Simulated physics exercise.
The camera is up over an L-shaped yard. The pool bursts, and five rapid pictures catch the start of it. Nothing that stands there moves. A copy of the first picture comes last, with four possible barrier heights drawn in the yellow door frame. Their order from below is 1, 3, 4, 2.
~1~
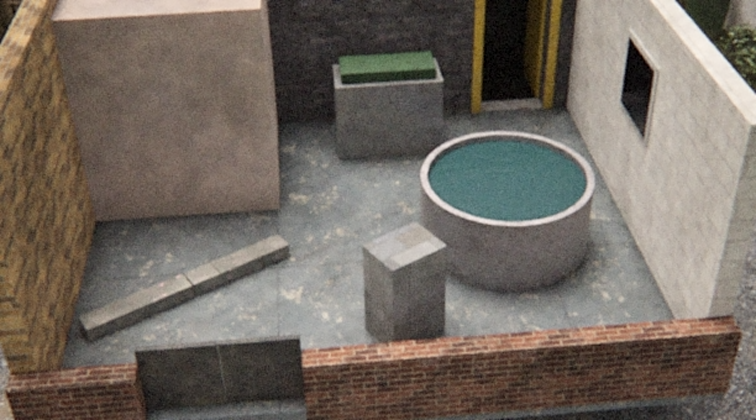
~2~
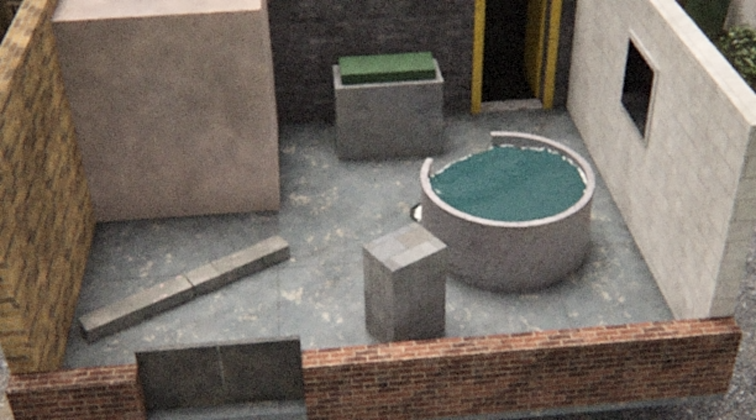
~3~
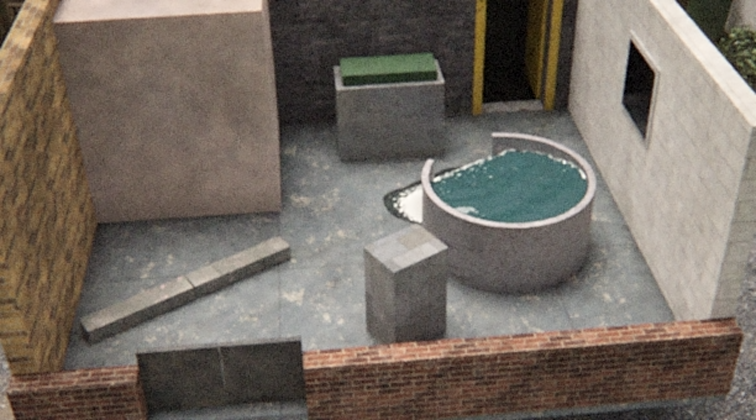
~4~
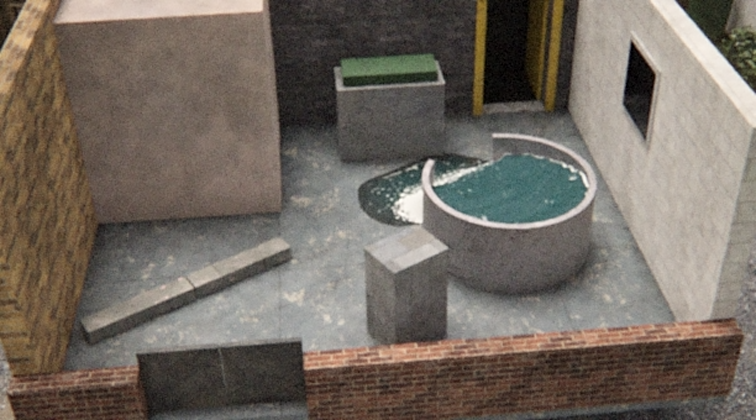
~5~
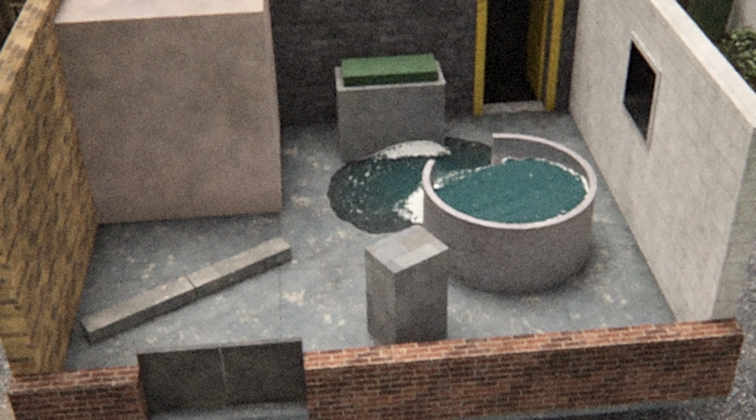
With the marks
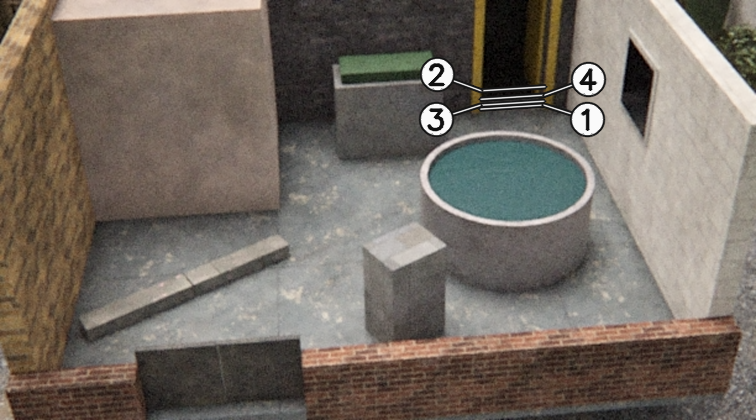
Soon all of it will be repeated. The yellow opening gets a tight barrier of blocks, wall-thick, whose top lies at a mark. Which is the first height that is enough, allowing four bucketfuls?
Mark 4 just does it.
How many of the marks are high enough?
Two of them.
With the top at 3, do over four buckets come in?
Yes, that goes wrong.
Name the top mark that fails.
That would be 3.
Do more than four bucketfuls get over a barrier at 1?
Yes, that goes wrong.
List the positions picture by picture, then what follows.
In the first frame, water in the pool at rest, its middle at (507, 181); foot of the yellow doorway at (511, 109); shut gate at (220, 352).
In the second frame, water covers 1 % of the ground, its front hidden from here.
In the third frame, front seen at (392, 195), 4 % of the ground wet.
In the fourth frame, front seen at (371, 183), 7 % of the ground wet.
In the fifth frame, front seen at (345, 169), 13 % of the ground wet.
On the marked copy, 1 at (512, 107); 2 at (513, 88); 3 at (512, 103); 4 at (512, 97); from the bottom up 1, 3, 4, 2.
With 1, some 20 bucketfuls get in.
With 2, nothing gets over.
With 3, about 10 bucketfuls get in.
With 4, a bucket or two gets in.
